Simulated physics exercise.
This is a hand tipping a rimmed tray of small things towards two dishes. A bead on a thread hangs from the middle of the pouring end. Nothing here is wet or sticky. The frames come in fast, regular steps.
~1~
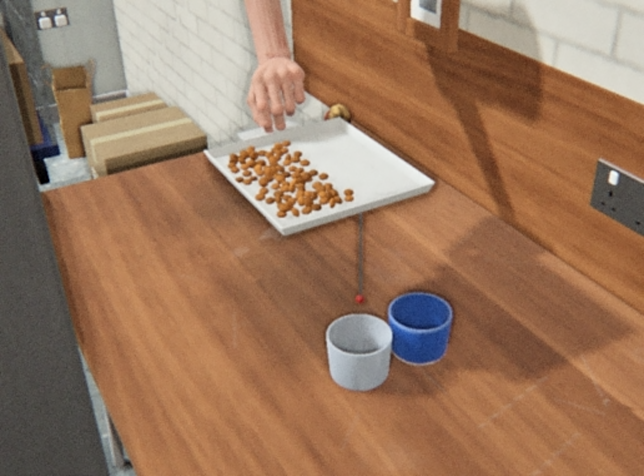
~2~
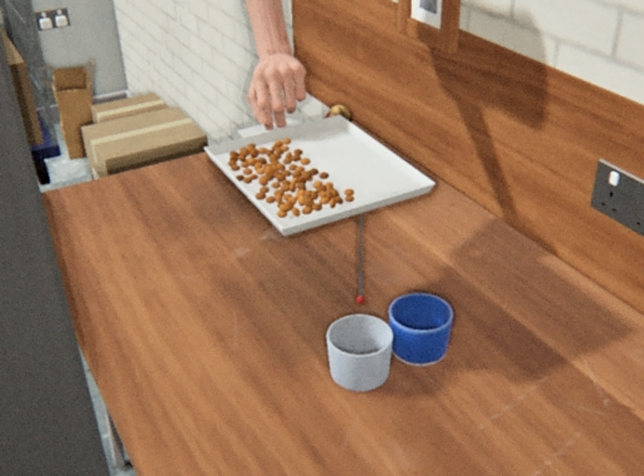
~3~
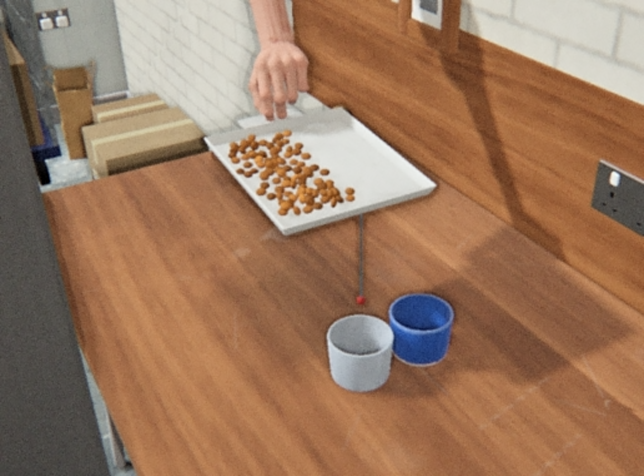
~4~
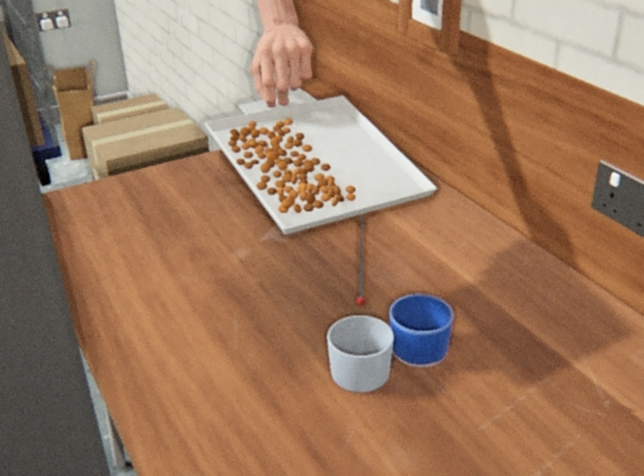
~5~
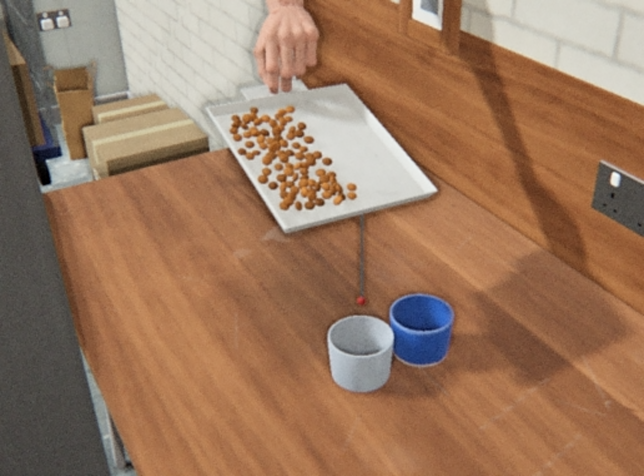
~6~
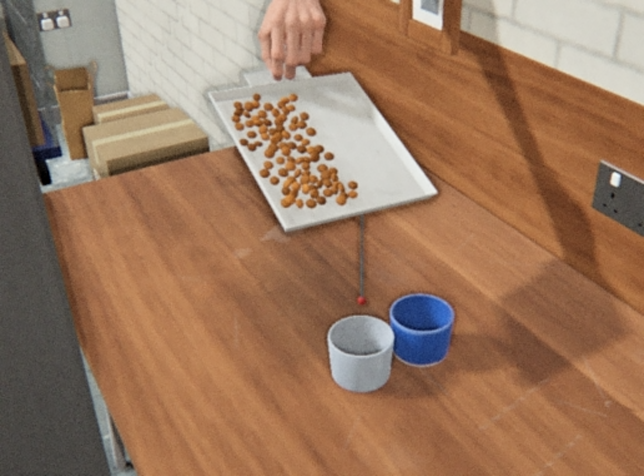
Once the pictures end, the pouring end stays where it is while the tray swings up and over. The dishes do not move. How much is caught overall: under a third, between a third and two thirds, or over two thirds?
The two hold from one third to two thirds of the load.
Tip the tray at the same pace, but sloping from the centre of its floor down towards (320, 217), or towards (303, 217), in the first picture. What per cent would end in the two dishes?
The first gives 10 %, the second 0 %.
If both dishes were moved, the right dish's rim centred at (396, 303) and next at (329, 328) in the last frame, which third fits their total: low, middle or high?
One: Under a third. Two: Below one third.
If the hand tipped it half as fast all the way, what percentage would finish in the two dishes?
Some 70 per cent.
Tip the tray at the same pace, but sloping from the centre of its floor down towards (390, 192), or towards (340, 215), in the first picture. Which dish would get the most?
One: The right-hand dish. Two: Left.
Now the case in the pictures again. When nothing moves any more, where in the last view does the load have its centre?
Near (417, 353).
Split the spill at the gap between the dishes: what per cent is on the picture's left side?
Close to 20 per cent.
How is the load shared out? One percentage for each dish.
Left dish: 30 %, right dish: 30 %.
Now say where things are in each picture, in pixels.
Corners of the pouring end at (284, 225) and (428, 182), level; middle of the load at (281, 179), bits of cat kibble; left dish at (376, 368); right dish at (437, 343); bead on its thread at (360, 299), in the first picture.
Corners of the pouring end at (284, 225) and (429, 183), level; middle of the load at (281, 178), in the second picture.
Corners of the pouring end at (285, 225) and (430, 184), tipped barely, lowest at the right corner; middle of the load at (282, 173), in the third picture.
Corners of the pouring end at (286, 225) and (430, 187), tipped a little, lowest at the right corner; middle of the load at (283, 166), in the fourth picture.
Corners of the pouring end at (288, 224) and (431, 188), tipped clearly, lowest at the right corner; middle of the load at (284, 159), in the fifth picture.
Corners of the pouring end at (289, 223) and (431, 190), tipped clearly, lowest at the right corner; middle of the load at (286, 152), a stray few on the move; left dish at (378, 370); right dish at (439, 345), in the sixth picture.
Soon after the last picture, tray tipped steeply; most on the tray; about a quarter in the air.
A little later, tray tipped past a quarter turn; about a quarter in the left dish; about a quarter in the right dish; about half outside both; a small part in the air.
Later still, tray tipped past a quarter turn; about a quarter in the left dish; about a quarter in the right dish; about half outside both.
At rest, tray tipped past a quarter turn; about a quarter in the left dish; about a quarter in the right dish; about half outside both.
